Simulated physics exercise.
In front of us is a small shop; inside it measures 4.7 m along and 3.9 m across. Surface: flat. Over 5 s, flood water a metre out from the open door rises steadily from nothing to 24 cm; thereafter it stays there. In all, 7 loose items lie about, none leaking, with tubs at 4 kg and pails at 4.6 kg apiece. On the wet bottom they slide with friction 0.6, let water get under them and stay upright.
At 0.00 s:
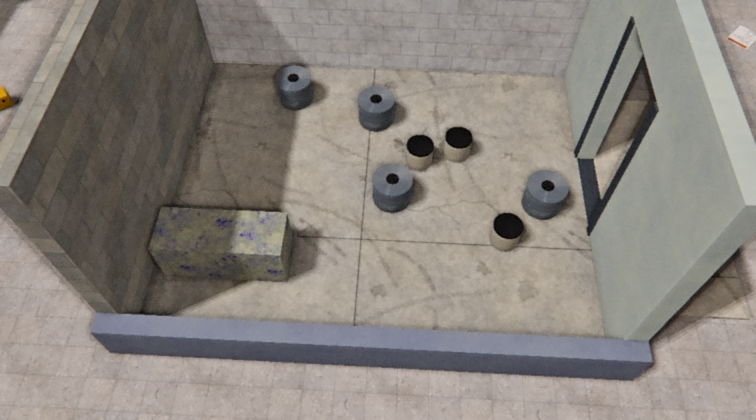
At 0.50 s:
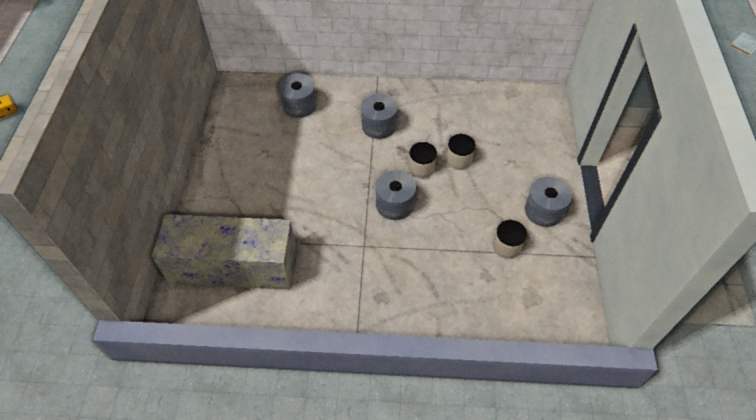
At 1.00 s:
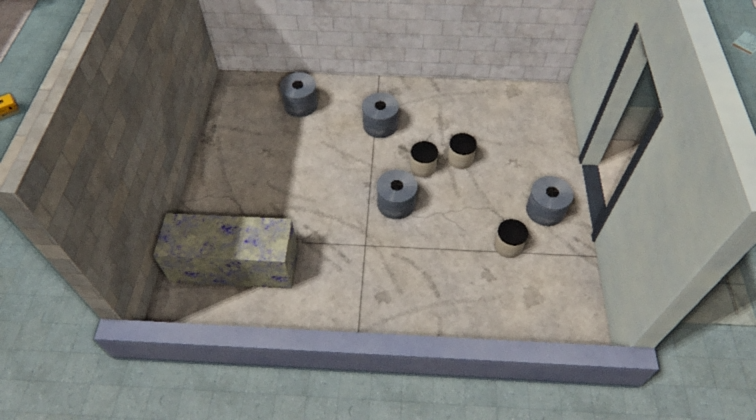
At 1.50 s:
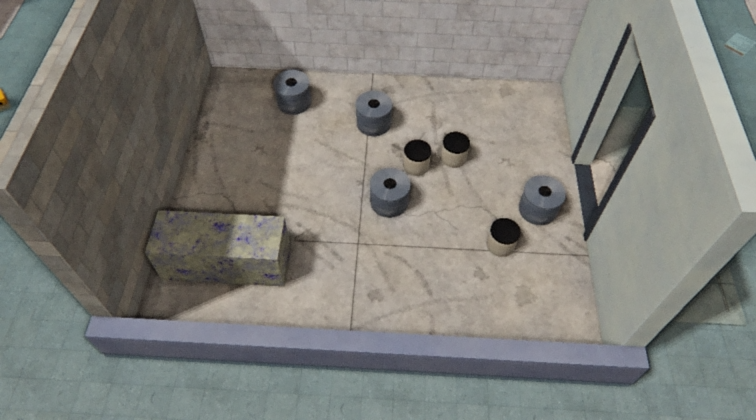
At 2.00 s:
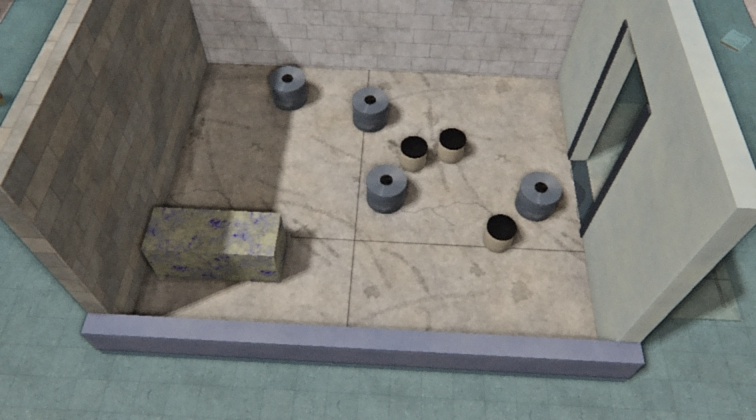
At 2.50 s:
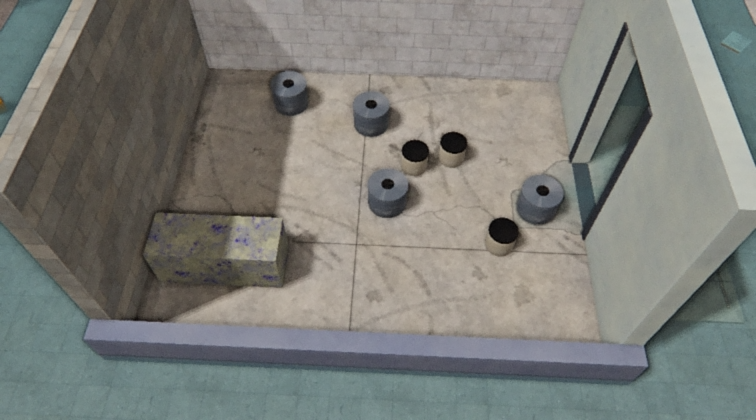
We see a small open-topped shop with grey tubs, dark-topped pails and a mottled block on its pale floor. The view shifts slightly as the ground outside changes from pinkish to blue-green, while the objects inside stay put.
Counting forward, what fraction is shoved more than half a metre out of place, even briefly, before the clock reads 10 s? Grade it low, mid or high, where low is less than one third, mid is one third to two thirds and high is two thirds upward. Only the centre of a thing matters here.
Grade: High.
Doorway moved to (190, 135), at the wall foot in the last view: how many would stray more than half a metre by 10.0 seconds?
In that case the number is 7.
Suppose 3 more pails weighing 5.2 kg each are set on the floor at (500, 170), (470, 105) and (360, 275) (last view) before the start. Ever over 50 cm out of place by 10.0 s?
Respectively, higher, lower and higher.
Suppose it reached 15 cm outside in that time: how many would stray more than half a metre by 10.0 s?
That would give 4.
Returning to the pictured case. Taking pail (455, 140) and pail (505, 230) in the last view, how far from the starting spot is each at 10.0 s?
250 cm and 140 cm respectively.
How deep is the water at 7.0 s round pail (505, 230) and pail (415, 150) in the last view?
Depth approx. 4 cm / 4 cm.
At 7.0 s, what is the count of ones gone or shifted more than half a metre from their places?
By that point, 6.
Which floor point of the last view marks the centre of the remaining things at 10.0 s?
Centred roughly on (267, 164).
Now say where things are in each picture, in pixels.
In the first frame, a tub at (376, 99) rests on the ground; a pail at (509, 225), on the bottom; 0.0 m2 under water; 0 of 7 have shifted.
In the second frame, a tub at (379, 107), on the bottom; a pail at (512, 232), on the bottom; water covers 0.0 m2; 0 of 7 have shifted.
In the third frame, a tub at (380, 106) rests on the ground; a pail at (513, 231) rests on the ground; 0.0 m2 under water; 0 of 7 have shifted.
In the fourth frame, a tub at (374, 104) rests on the ground; a pail at (506, 230), on the bottom; 0.0 m2 under water; 0 of 7 have shifted.
In the fifth frame, a tub at (370, 100), on the bottom; a pail at (502, 227) rests on the ground; 0.0 m2 under water; 0 of 7 have shifted.
In the sixth frame, a tub at (371, 105), on the bottom; a pail at (504, 230) rests on the ground; 0.3 m2 under water; 0 of 7 have shifted.
After 3.5 s 0 of 7 are over 50 cm from their spots; 0 afloat.
After 4.5 s 1 of 7 are over 50 cm from their spots; 0 afloat.
After 7.0 s 6 of 7 are over 50 cm from their spots; 3 afloat.
After 10.0 s 7 of 7 are over 50 cm from their spots, and 7 have been at some point; 7 afloat.
